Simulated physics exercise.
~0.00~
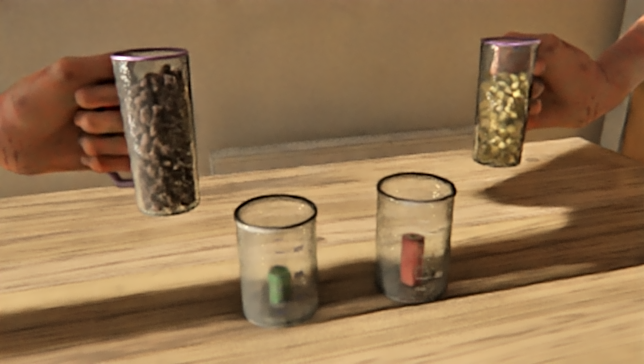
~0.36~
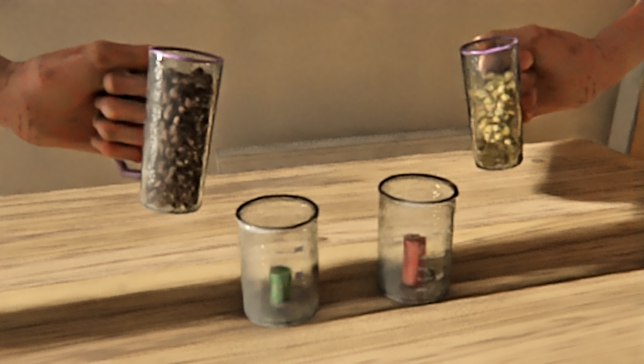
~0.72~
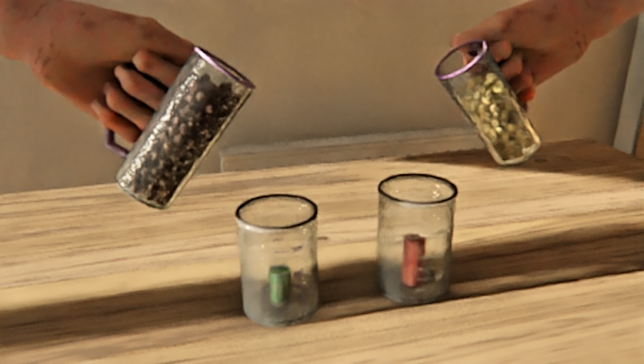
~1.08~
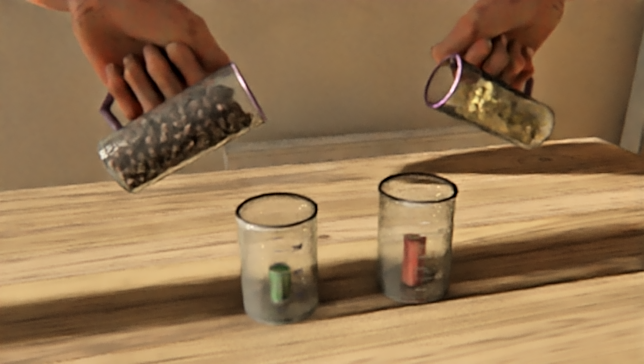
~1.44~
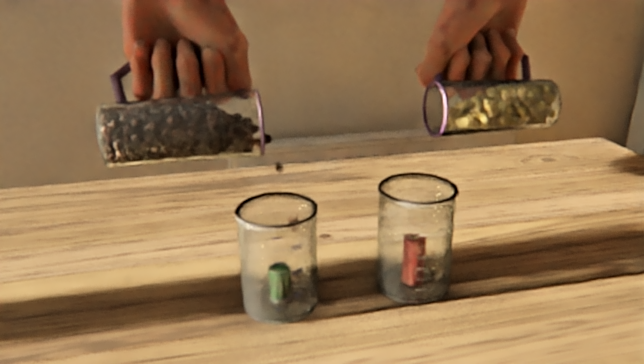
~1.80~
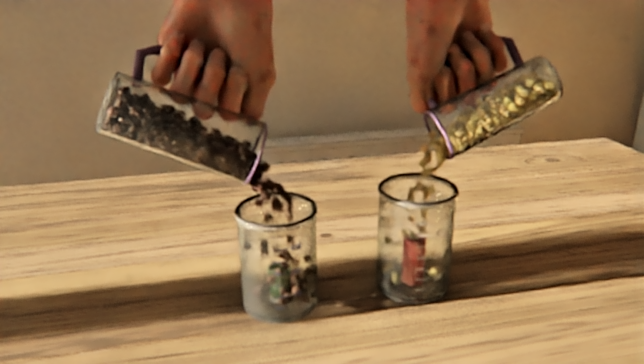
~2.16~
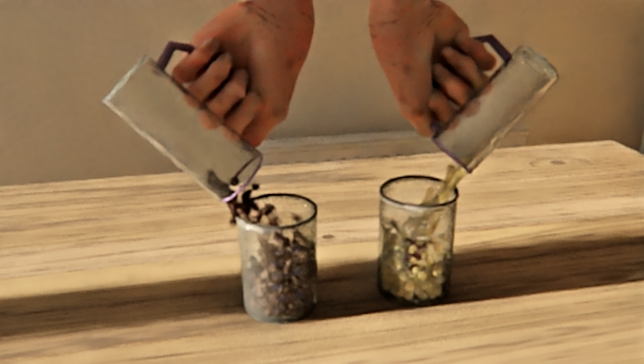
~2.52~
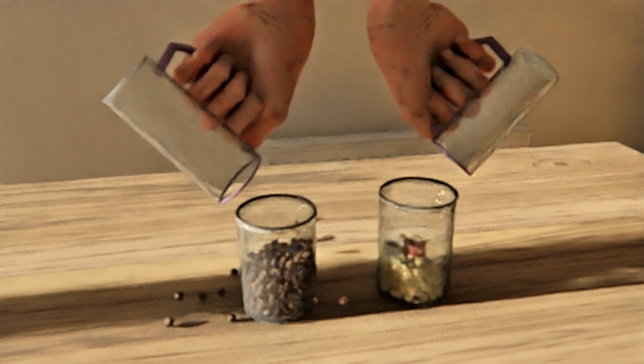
On a pale wooden tabletop before a plain beige wall, seen from slightly above with the view drifting a little sideways, two clear beakers stand side by side, a small green cylinder in the left and a taller red one in the right. Two hands hold clear mugs above them, one of dark brown pieces, one of yellowish pieces. The hands tip the mugs inward, and both loads pour into the beakers until the mugs are empty. Finally the dark pieces cover the green object, with several scattered on the table, while the red one still shows above the yellowish fill.
